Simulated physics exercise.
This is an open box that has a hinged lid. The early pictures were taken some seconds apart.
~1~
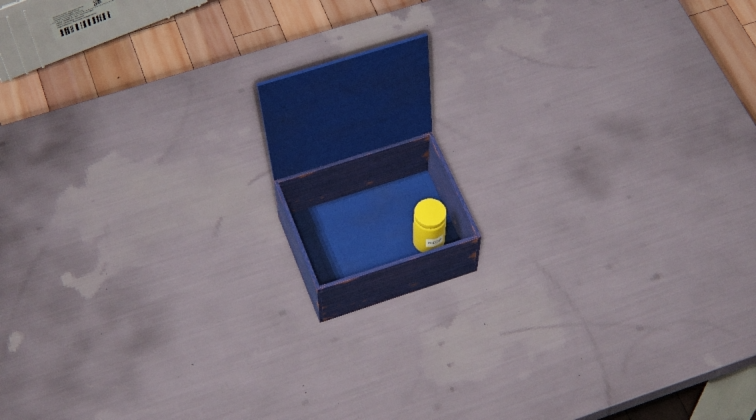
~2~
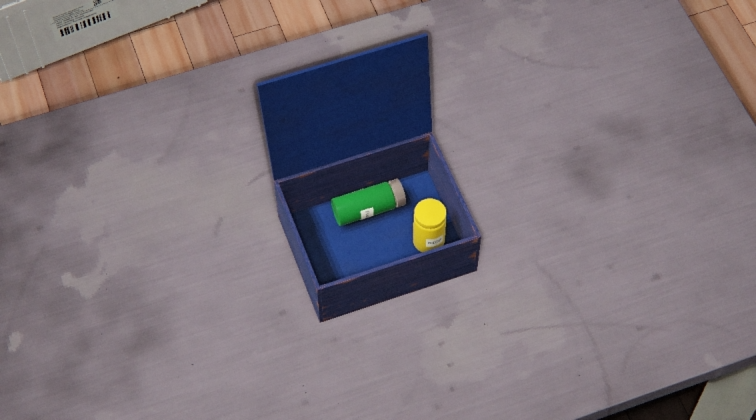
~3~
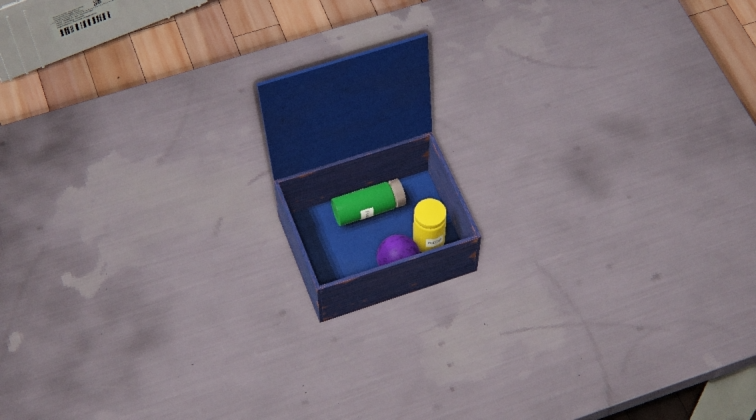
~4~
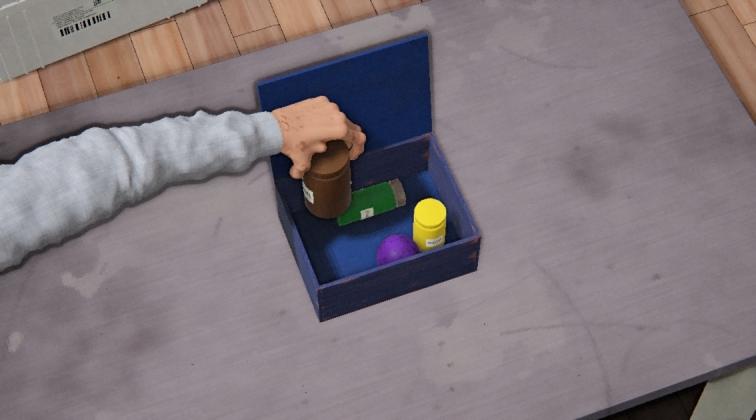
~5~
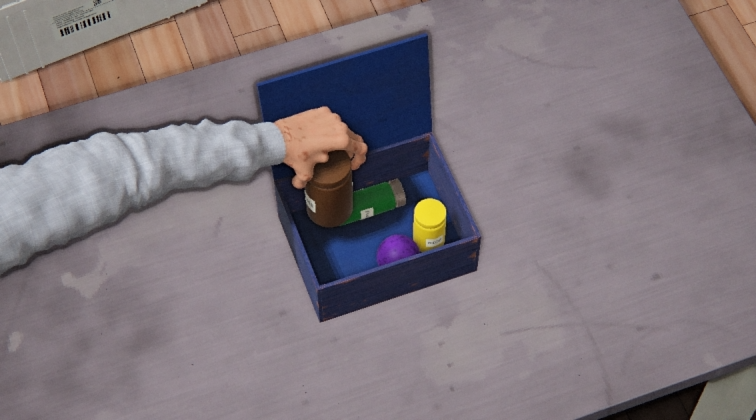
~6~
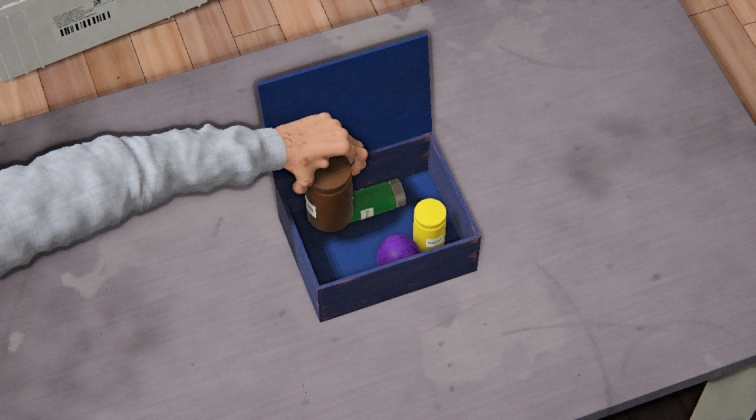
An open blue box with a raised hinged lid sits on a worn grey tabletop over wooden flooring, seen from above by a still camera. A yellow shaker stands at the box's right, and then a green shaker lying behind it and a purple ball at the front appear inside. A hand in a light grey sleeve reaches from the left, lowering a brown jar slightly into the back left and still gripping it.
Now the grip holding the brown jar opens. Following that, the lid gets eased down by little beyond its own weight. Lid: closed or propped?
Closed.
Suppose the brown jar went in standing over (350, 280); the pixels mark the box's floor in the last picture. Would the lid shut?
The lid remains open a bit this time.
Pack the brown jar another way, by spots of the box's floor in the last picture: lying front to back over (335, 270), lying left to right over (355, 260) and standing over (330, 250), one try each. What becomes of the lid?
First try: It comes fully down; second try: It comes fully down; third try: It gets propped open.
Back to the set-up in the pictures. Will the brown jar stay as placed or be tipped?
The brown jar tips.
Then, 0.50 s past the last view, brown jar on its side near (342, 256); green shaker displaced a little.
Then, 1.40 s past the last view, lid 79° above the rim; brown jar on its side near (333, 258).
Then, 1.70 s past the last view, lid 48° above the rim; brown jar on its side near (333, 258).
Then, 1.90 s past the last view, lid 16° above the rim; brown jar on its side near (333, 258).
Finally, lid shut; down or leaning hard in the box, brown jar; the other 3 still in place. Final places as the last picture's camera would see them, brown jar near (333, 258).
